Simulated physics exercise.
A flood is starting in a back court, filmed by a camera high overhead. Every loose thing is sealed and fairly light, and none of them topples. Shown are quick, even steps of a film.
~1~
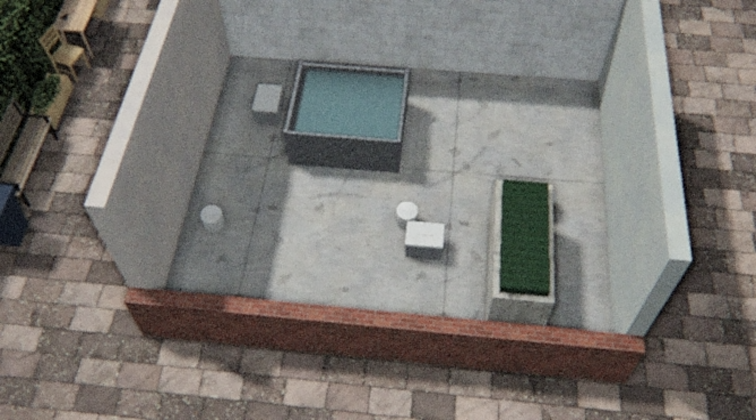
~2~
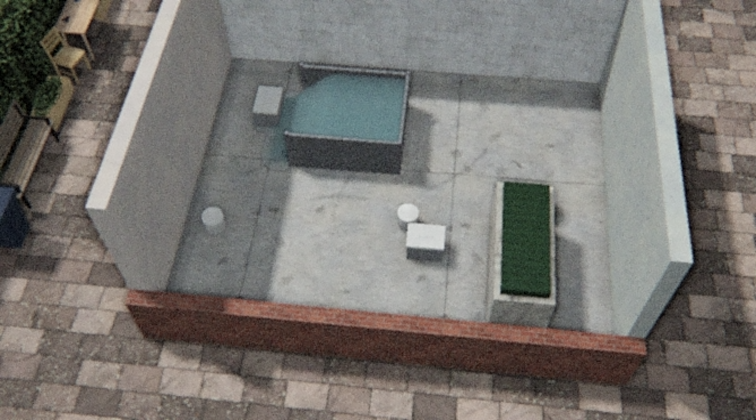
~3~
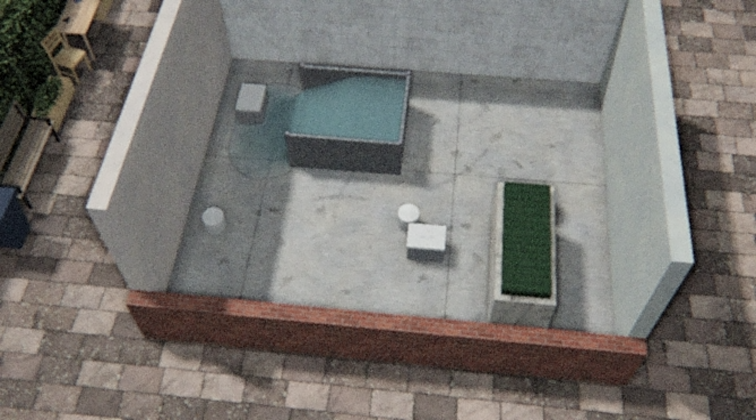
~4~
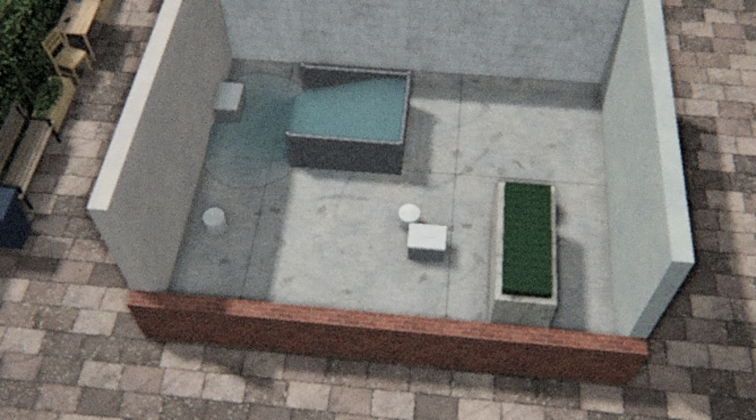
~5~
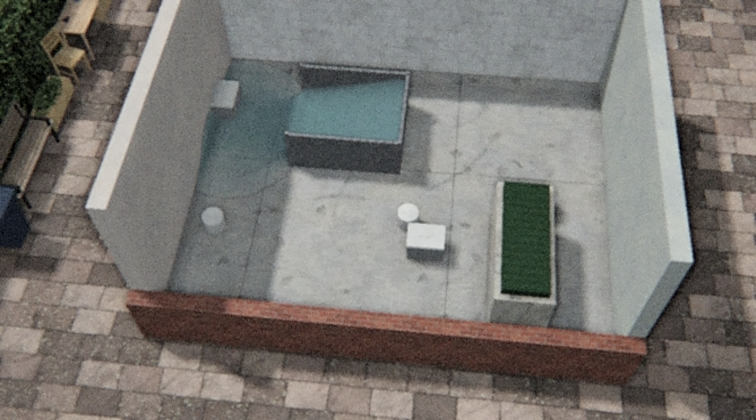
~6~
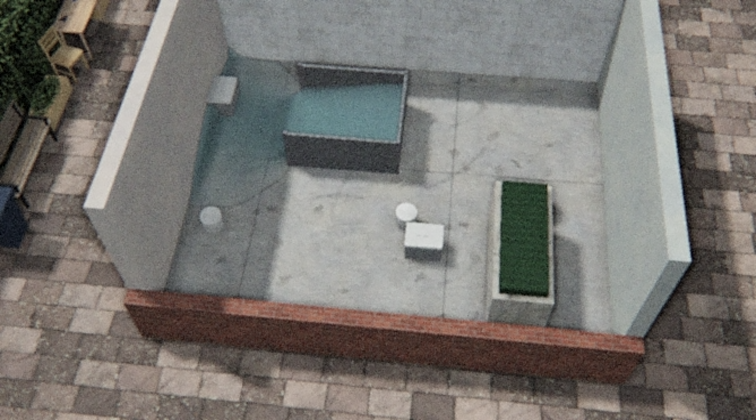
In a walled back court seen from above, water pours from the left side of a raised tank and spreads across the grey floor, pushing a pale box leftward to the wall, while the other objects stay in place.
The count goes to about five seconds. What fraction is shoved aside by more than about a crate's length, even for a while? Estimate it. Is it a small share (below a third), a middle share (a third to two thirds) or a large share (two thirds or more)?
A middle share, a third to two thirds.
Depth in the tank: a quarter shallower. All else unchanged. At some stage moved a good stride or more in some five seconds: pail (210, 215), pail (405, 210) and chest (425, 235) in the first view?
Taking them as listed, the first did it, the second came up short and the third came up short.
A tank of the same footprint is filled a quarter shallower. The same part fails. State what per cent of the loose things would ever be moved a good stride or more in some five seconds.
Some 40 per cent.
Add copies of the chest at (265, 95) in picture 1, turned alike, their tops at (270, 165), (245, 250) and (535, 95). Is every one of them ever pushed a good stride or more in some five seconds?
In sequence: Doesn't go far, pushed clear, pushed clear.
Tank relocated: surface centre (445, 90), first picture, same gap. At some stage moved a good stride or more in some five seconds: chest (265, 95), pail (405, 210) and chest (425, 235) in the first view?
Well, the first one got driven a long way, the second didn't get far, and the third didn't get far.
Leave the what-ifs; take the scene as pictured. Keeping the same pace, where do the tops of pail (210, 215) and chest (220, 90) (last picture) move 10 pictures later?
(278, 277) and (258, 44), roughly.
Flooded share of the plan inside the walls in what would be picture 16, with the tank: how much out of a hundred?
Close to 35 per cent, tank included.
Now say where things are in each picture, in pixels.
The first picture shows a chest at (267, 97) rests on the ground; a pail at (407, 210), on the bottom; 0 of 5 have shifted.
The second picture shows a chest at (268, 99) rests on the ground; a pail at (408, 212) rests on the ground; 0 of 5 have shifted.
The third picture shows a chest at (251, 97), on the bottom, a stride from its start; a pail at (409, 213), on the bottom; 1 of 5 have shifted.
The fourth picture shows a chest at (228, 95), on the bottom, a stride from its start; a pail at (410, 213), on the bottom; 1 of 5 have shifted.
The fifth picture shows a chest at (224, 93), afloat, a stride from its start; a pail at (409, 212) rests on the ground; 1 of 5 have shifted.
The sixth picture shows a chest at (222, 89), afloat, a stride from its start; a pail at (407, 212) rests on the ground; 1 of 5 have shifted.
A moment on, 1 of 5 are well off their spots; 1 afloat.
Next, 2 of 5 are well off their spots; 1 afloat.
Later, 2 of 5 are well off their spots; 1 afloat.
In the end, 2 of 5 are well off their spots, and 2 have been at some point; 0 afloat.
